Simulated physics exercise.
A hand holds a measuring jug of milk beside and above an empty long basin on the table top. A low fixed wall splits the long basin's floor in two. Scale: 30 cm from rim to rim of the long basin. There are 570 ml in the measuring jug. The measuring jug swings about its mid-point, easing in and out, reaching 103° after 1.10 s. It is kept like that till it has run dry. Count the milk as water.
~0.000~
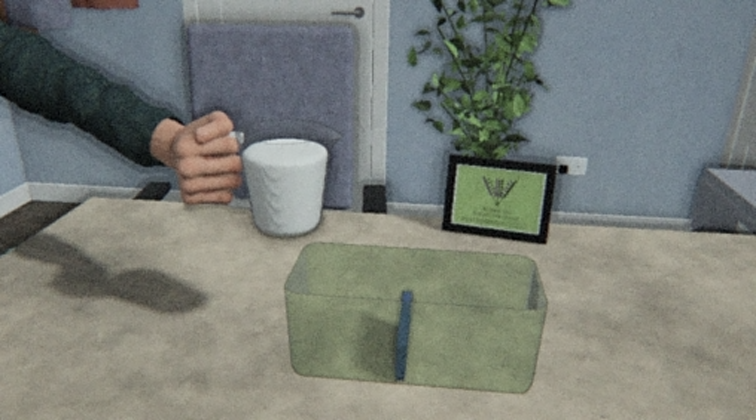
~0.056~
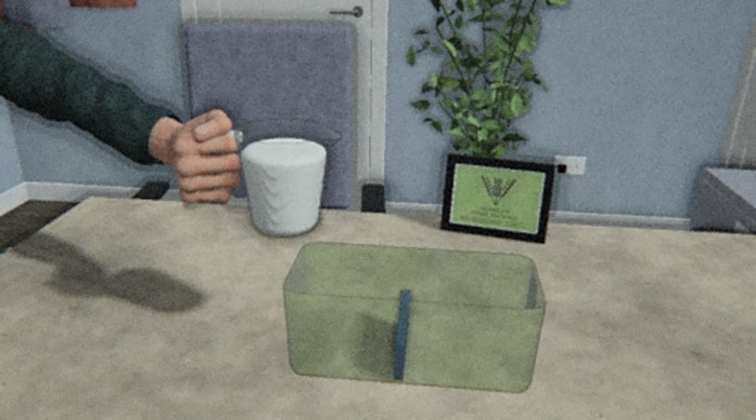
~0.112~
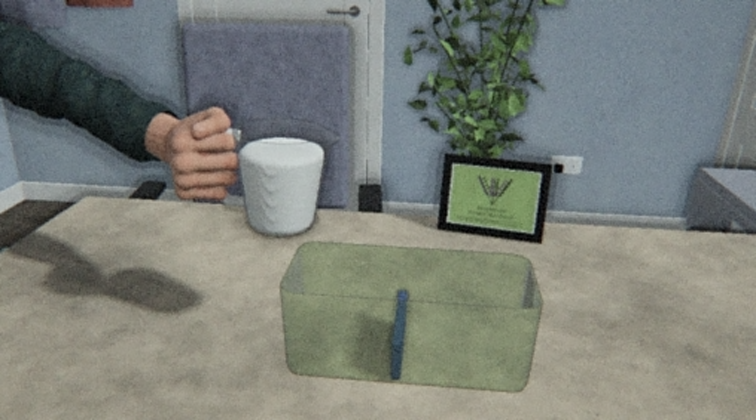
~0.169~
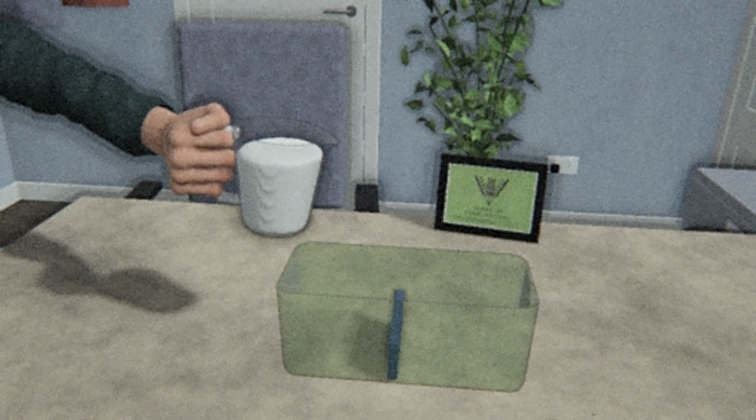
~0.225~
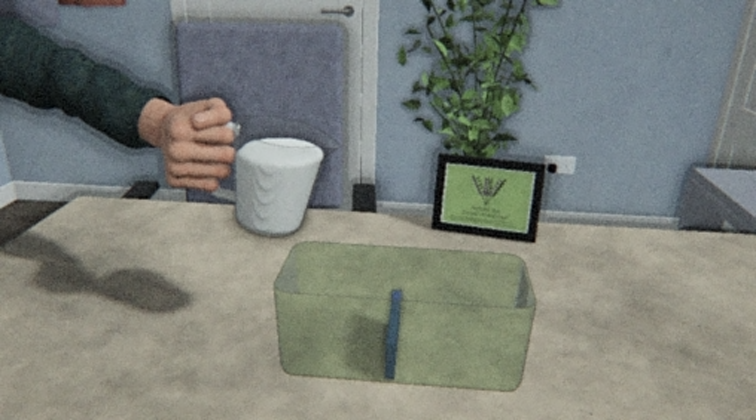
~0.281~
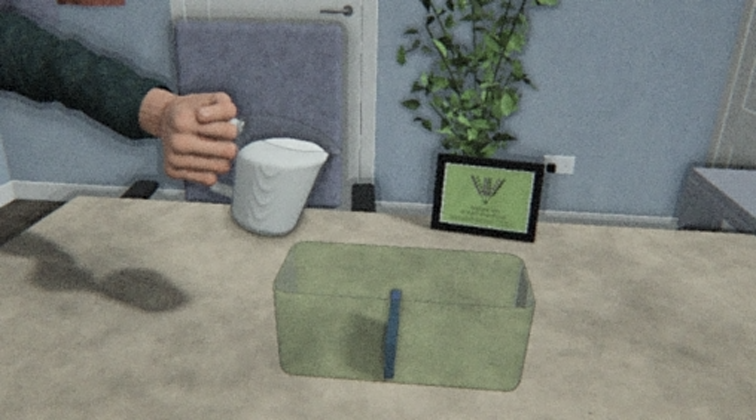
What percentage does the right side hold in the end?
Roughly 18 per cent is past the wall.
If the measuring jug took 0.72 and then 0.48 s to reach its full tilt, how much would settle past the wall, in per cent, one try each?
First 10, then 10 per cent.
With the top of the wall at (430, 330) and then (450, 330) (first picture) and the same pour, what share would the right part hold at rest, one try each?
In turn about 5 and 5 per cent.
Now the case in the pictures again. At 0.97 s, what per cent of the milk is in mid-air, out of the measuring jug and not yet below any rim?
Some 14 per cent.
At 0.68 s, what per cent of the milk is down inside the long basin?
About 8 per cent.
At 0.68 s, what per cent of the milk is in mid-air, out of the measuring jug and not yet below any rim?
Some 16 per cent.
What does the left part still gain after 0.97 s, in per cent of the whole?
Some 32 per cent.
By 0.68 s the tilt is 70° and 76 per cent is still to pour, 5 is left of the wall and 3 right of it.
By 0.97 s the tilt is 99° and 21 per cent is still to pour, 48 is left of the wall and 17 right of it.
By 1.27 s the tilt is 103° and 1 per cent is still to pour, 79 is left of the wall and 17 right of it.
By 1.60 s the tilt is 103° and 0 per cent is still to pour, 81 is left of the wall and 18 right of it.
At rest 81 per cent lies left of the wall, 18 right of it and 1 outside.
